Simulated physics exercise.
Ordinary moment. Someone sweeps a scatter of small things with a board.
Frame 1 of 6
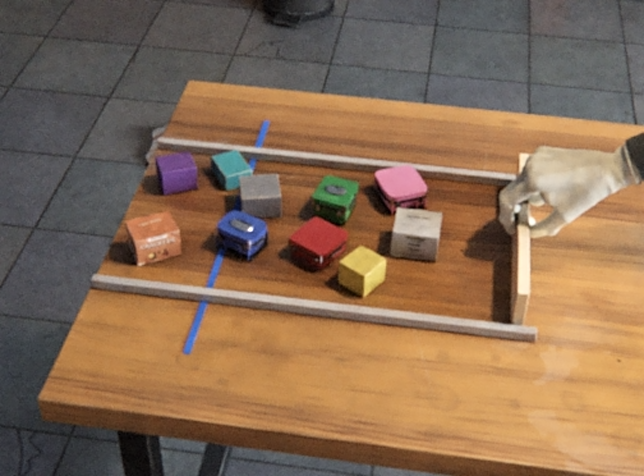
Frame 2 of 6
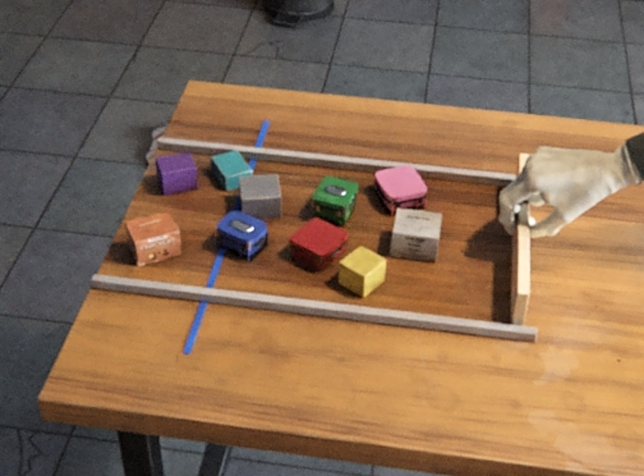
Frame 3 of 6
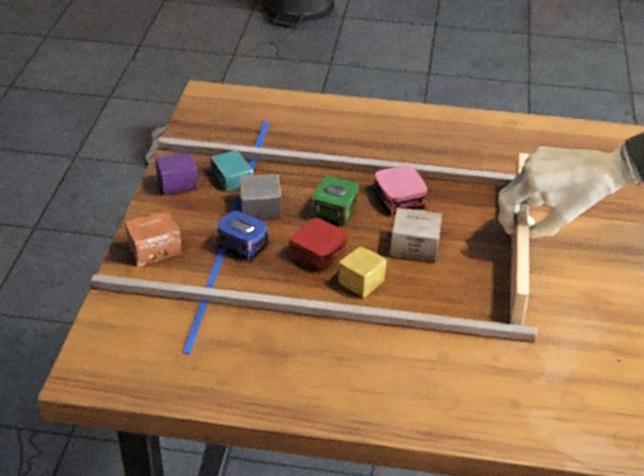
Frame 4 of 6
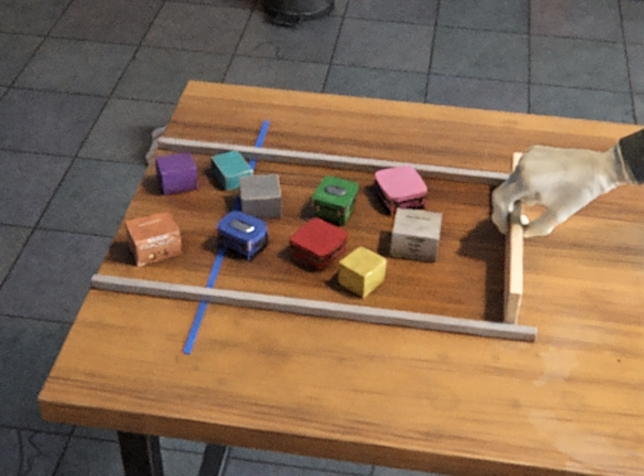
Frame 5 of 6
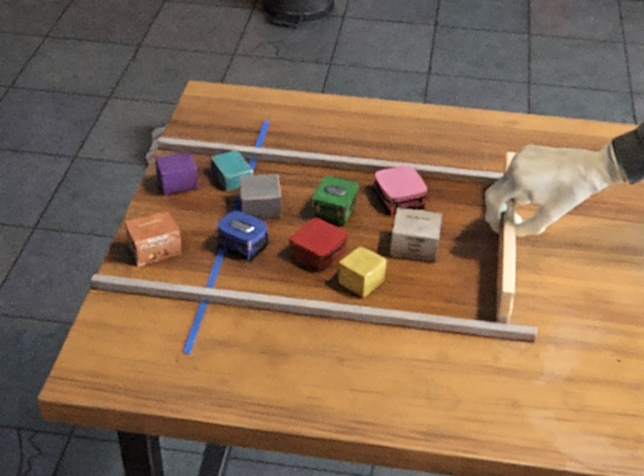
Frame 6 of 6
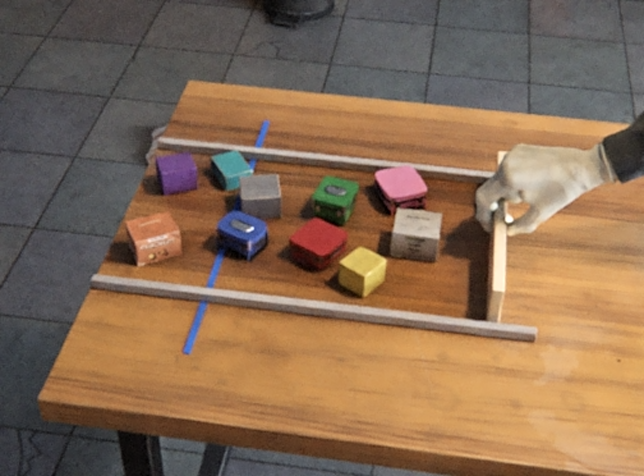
A gloved hand slides a wooden board slightly left toward scattered colourful blocks on a table.
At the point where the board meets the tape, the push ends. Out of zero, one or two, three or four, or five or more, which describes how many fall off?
Count off: One, maybe two.
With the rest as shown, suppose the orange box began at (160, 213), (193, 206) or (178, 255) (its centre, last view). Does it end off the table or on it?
Orange box: Stays put; stays put; stays put.
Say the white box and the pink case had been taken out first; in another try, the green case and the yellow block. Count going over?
You'd count 0 the first time and 1 the second time.
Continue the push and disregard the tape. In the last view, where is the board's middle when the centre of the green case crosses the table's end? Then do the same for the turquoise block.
For the green case, about (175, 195); for the turquoise block, about (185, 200).
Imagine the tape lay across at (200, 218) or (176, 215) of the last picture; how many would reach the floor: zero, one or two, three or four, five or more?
So for the first place I'd say three to four, and for the second at least five.
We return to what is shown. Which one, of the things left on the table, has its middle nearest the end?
Blue case ends nearest.
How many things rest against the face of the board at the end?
My count gives 3.
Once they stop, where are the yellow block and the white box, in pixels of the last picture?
Final positions: Near (199, 258); near (208, 213).
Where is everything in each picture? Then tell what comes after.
In the first picture, purple block (177, 173); orange box (154, 238); turquoise block (232, 170); board (521, 236); tape (232, 222).
In the second picture, orange box (154, 238); white box (416, 235).
In the third picture, turquoise block (232, 170); grey block (260, 197).
In the fourth picture, purple block (177, 174); yellow block (362, 272).
In the fifth picture, orange box (154, 238); green case (335, 201).
In the sixth picture, purple block (177, 174); orange box (154, 238); turquoise block (232, 170); board (498, 233); tape (232, 222).
Early on, none off yet; purple block at rest near (177, 174); orange box at rest near (154, 238); turquoise block at rest near (232, 170).
Finally, the number that fall off is one or two; lost, orange box.
